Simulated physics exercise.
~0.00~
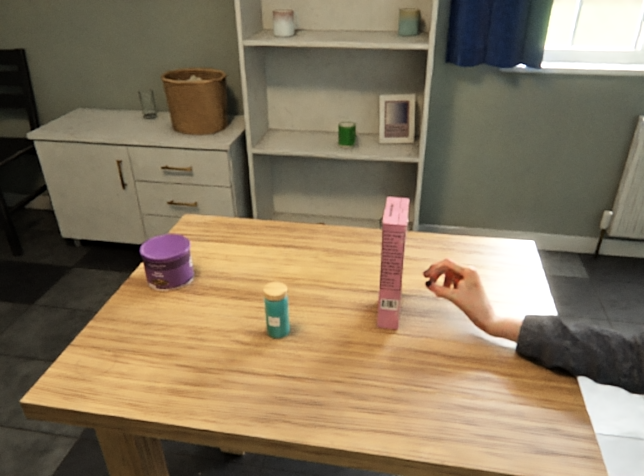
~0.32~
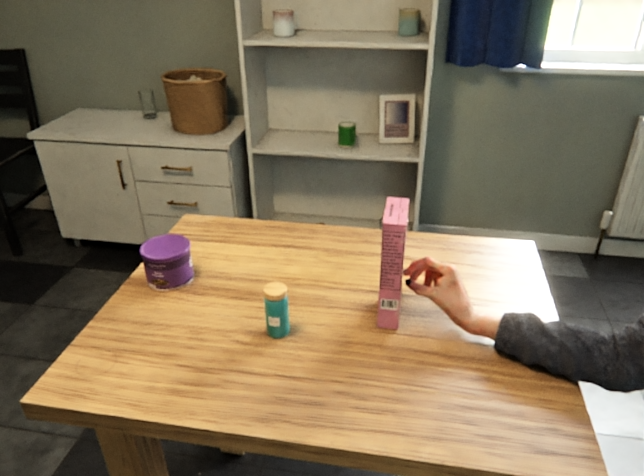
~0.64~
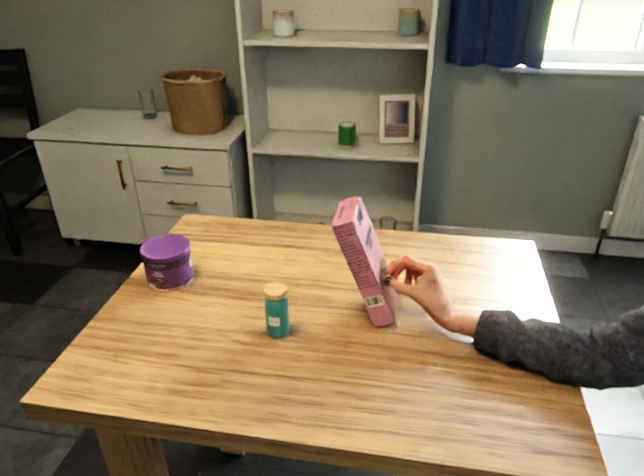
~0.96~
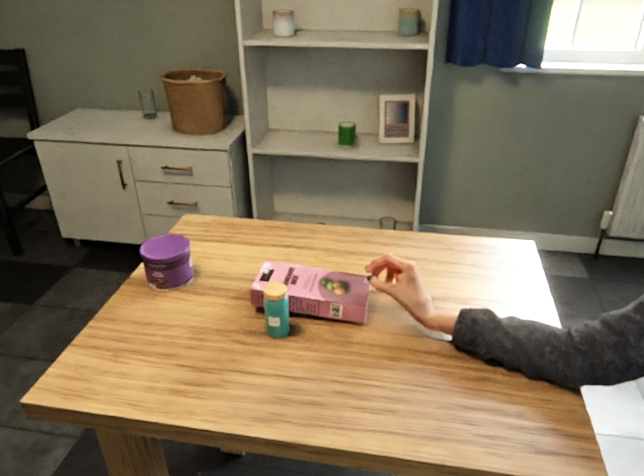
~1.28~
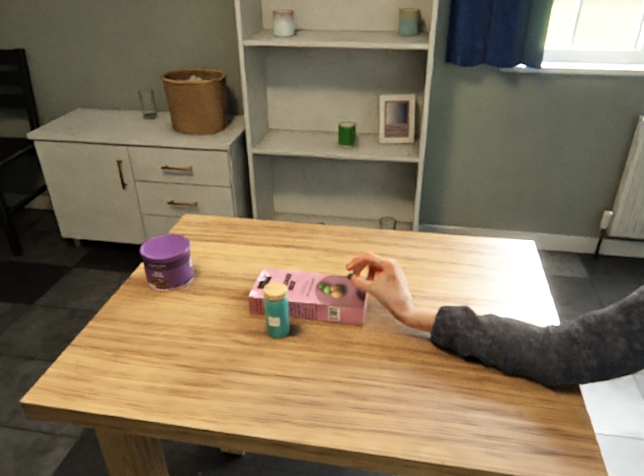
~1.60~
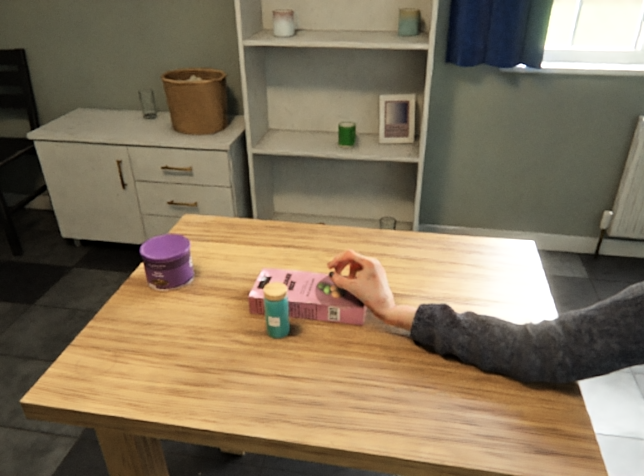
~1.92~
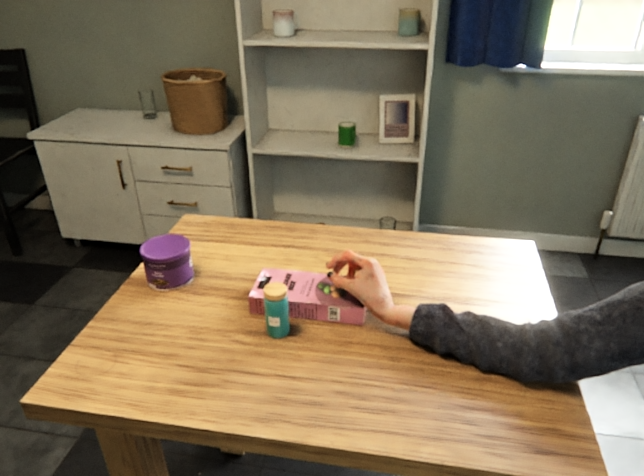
A tall pink packet toppled to the left when a hand reached in from the right and pushed it, landing on its side behind a small turquoise shaker, which stayed put along with the purple tub as the hand came to rest over the fallen packet.
